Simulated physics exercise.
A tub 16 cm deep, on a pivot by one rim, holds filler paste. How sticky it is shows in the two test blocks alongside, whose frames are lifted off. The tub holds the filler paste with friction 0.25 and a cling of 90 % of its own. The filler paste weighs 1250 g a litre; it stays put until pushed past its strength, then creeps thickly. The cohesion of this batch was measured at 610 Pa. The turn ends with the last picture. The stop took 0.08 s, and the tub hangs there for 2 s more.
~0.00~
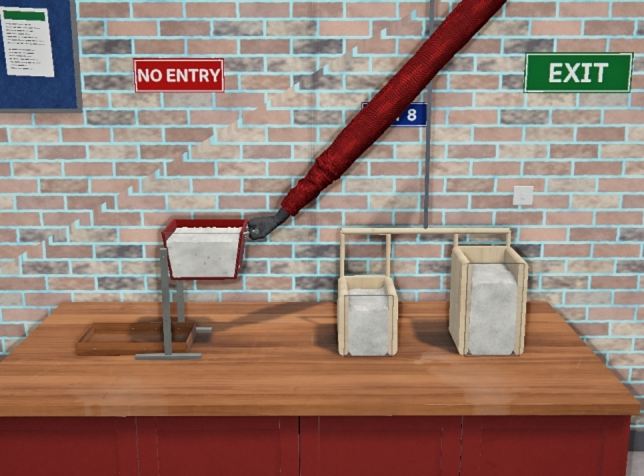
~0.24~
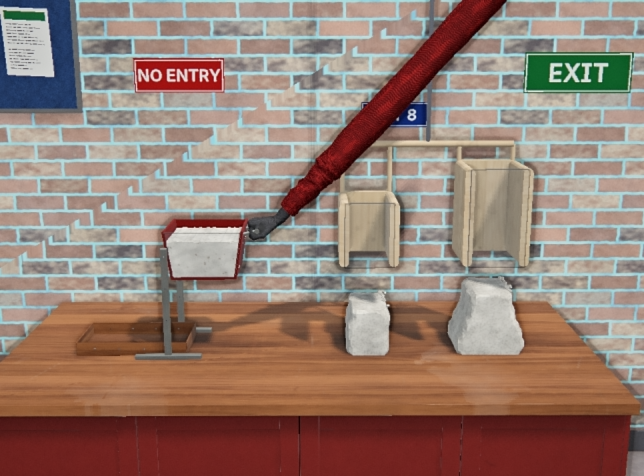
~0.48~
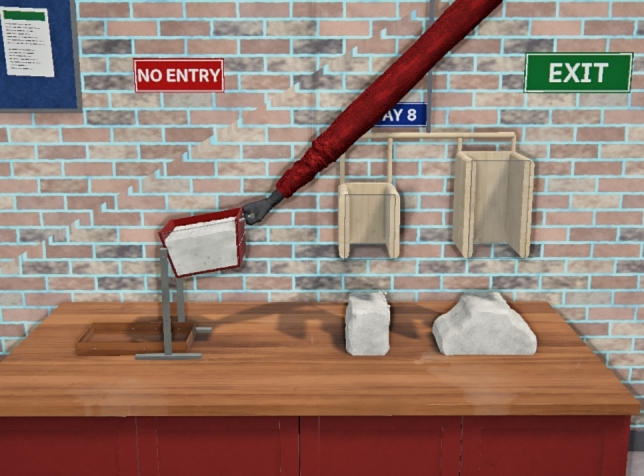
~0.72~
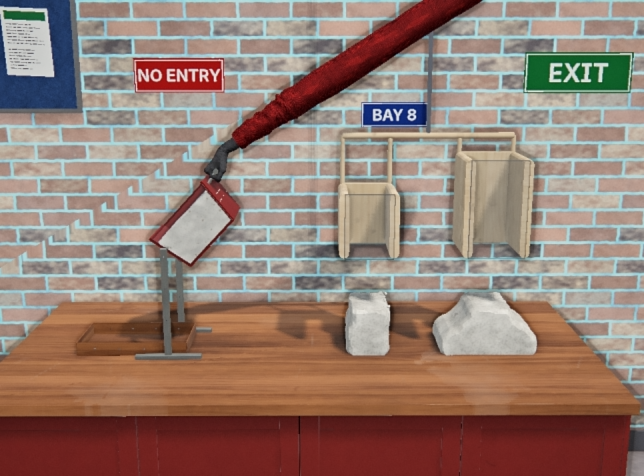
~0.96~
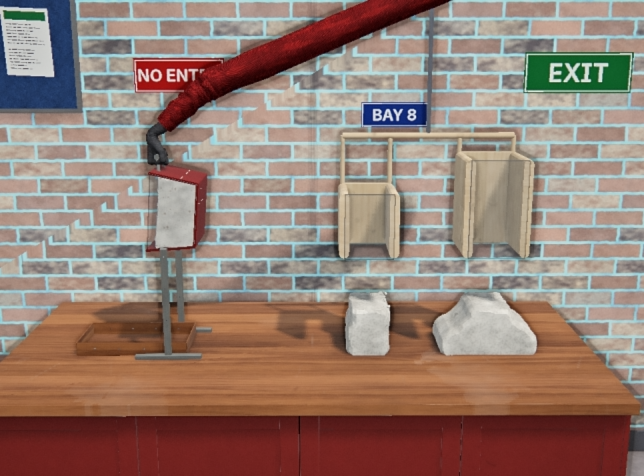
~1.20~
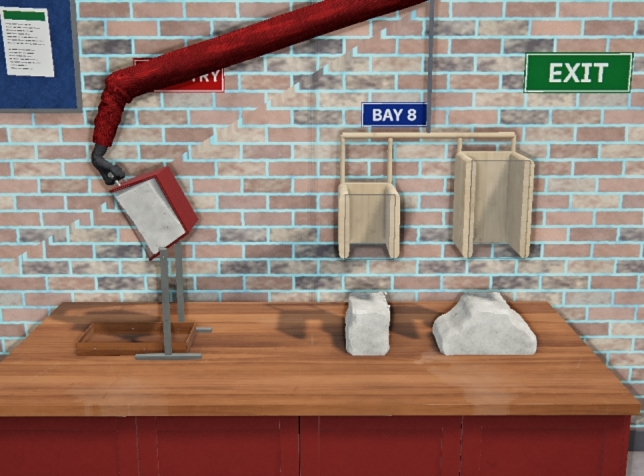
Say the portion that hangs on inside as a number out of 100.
It comes to some 0 %.
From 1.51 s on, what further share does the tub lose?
About 0 %.
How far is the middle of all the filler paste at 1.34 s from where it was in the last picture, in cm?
Some 11 cm.
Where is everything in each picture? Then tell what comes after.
In the first picture, handle-side rim at (240, 233), tilt 0 degrees; top of the filler paste at (192, 241); blocks stand 19 cm, 29 cm (left to right).
In the second picture, handle-side rim at (240, 233), tilt 0 degrees; top of the filler paste at (192, 241); blocks stand 18 cm, 24 cm (left to right).
In the third picture, handle-side rim at (235, 220), tilt 10 degrees; top of the filler paste at (232, 229); blocks stand 18 cm, 18 cm (left to right).
In the fourth picture, handle-side rim at (200, 184), tilt 47 degrees; top of the filler paste at (205, 193); blocks stand 18 cm, 18 cm (left to right).
In the fifth picture, handle-side rim at (149, 175), tilt 85 degrees; top of the filler paste at (162, 179); blocks stand 18 cm, 18 cm (left to right).
In the sixth picture, handle-side rim at (111, 193), tilt 117 degrees; top of the filler paste at (149, 183); blocks stand 18 cm, 18 cm (left to right).
After 1.34 s, the tub is at 117 degrees and holds 45 %.
After 1.51 s, the tub is at 117 degrees and holds 0 %.
After 1.68 s, the tub is at 117 degrees and holds 0 %.
After 1.85 s, the tub is at 117 degrees and holds 0 %.
After 3.20 s, at the end, the tub is at 117 degrees and holds 0 %.
